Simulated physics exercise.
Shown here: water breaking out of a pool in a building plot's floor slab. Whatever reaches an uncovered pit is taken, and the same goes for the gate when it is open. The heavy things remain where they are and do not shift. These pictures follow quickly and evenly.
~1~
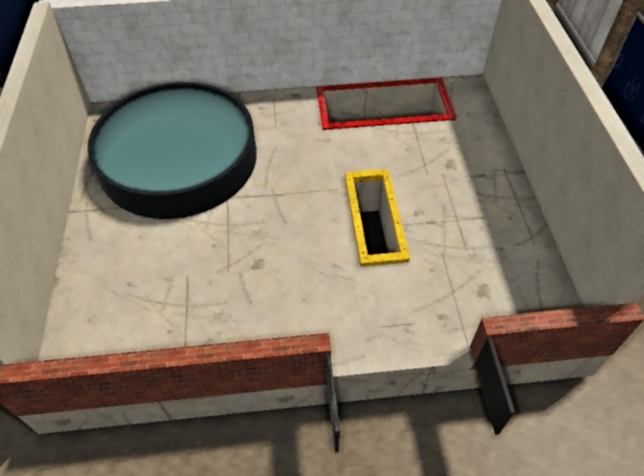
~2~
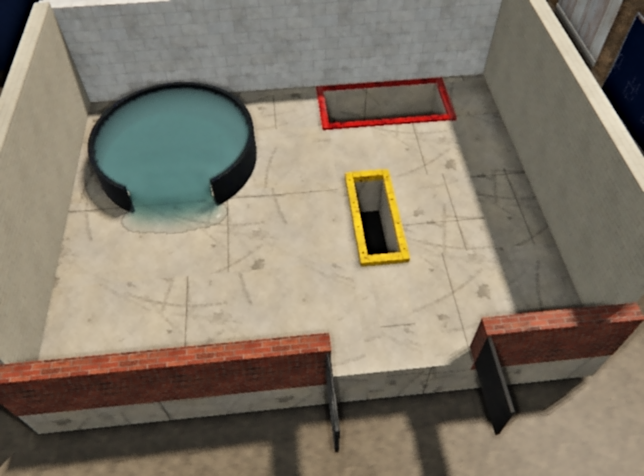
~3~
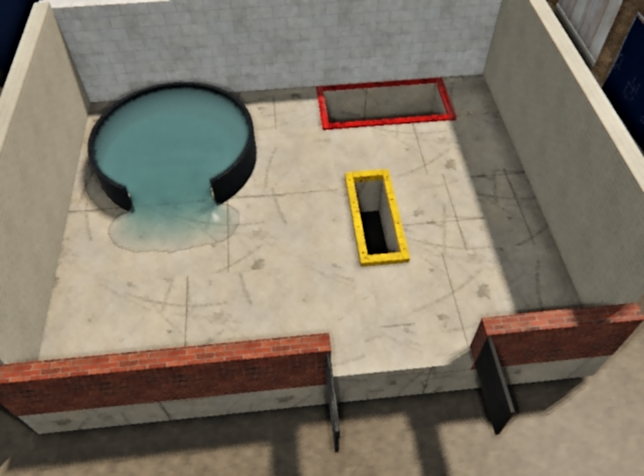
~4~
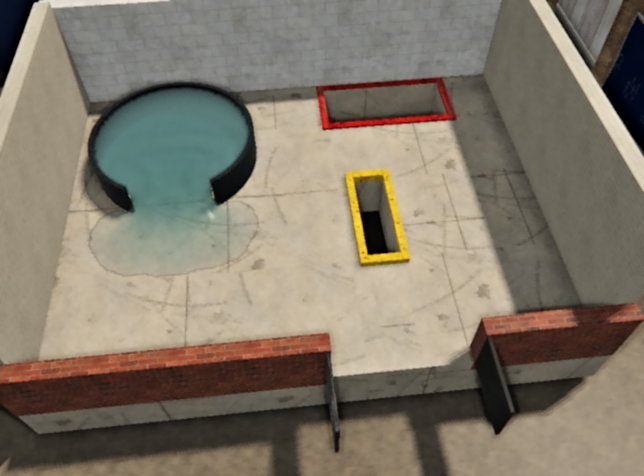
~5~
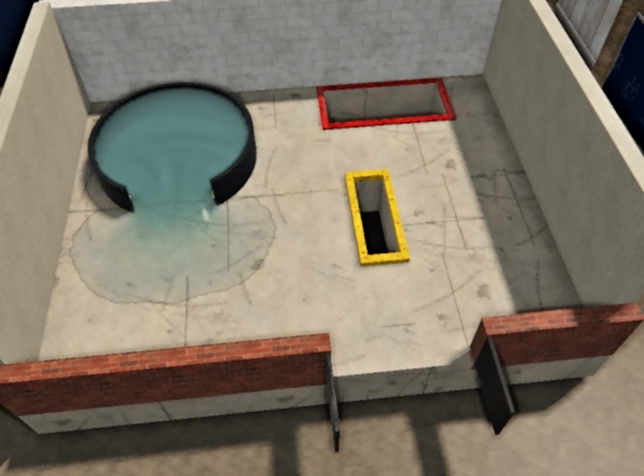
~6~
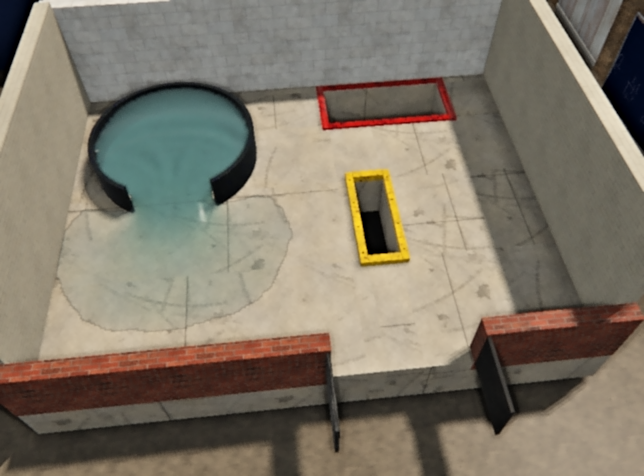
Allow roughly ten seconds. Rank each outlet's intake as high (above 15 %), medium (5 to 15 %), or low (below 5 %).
Intake: The gate is medium; the yellow pit is low; the red pit is low.
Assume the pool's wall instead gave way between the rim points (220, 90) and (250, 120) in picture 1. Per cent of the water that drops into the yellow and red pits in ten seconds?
Yellow about 0 %, red about 40 %.
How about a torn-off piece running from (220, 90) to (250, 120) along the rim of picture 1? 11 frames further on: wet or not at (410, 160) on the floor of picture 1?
Check at the given point: Inundated.
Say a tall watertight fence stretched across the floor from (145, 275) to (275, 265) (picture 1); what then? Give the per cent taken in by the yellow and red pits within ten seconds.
The yellow pit gets 8 per cent, the red pit 2 per cent.
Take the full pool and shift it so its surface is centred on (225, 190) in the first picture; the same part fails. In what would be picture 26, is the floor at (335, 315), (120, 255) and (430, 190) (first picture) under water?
So, first one got wet, second one got wet, third one stays dry.
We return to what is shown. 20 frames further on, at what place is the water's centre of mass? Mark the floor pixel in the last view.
Somewhere around (184, 237) in the last view.
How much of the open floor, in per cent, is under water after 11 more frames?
The answer is around 30 per cent.
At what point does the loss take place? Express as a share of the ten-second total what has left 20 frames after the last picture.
My estimate is roughly 20 percent.
A moment on, water covers 25 % of the floor; the gate 0 %, the yellow pit 0 %, the red pit 0 %.
Next, water covers 30 % of the floor; the gate 0 %, the yellow pit 0 %, the red pit 0 %.
Then, water covers 40 % of the floor; the gate 2 %, the yellow pit 0 %, the red pit 0 %.
Later, water covers 60 % of the floor; the gate 6 %, the yellow pit 0 %, the red pit 0 %.
In the end, water covers 95 % of the floor; the gate 11 %, the yellow pit 0 %, the red pit 0 %.
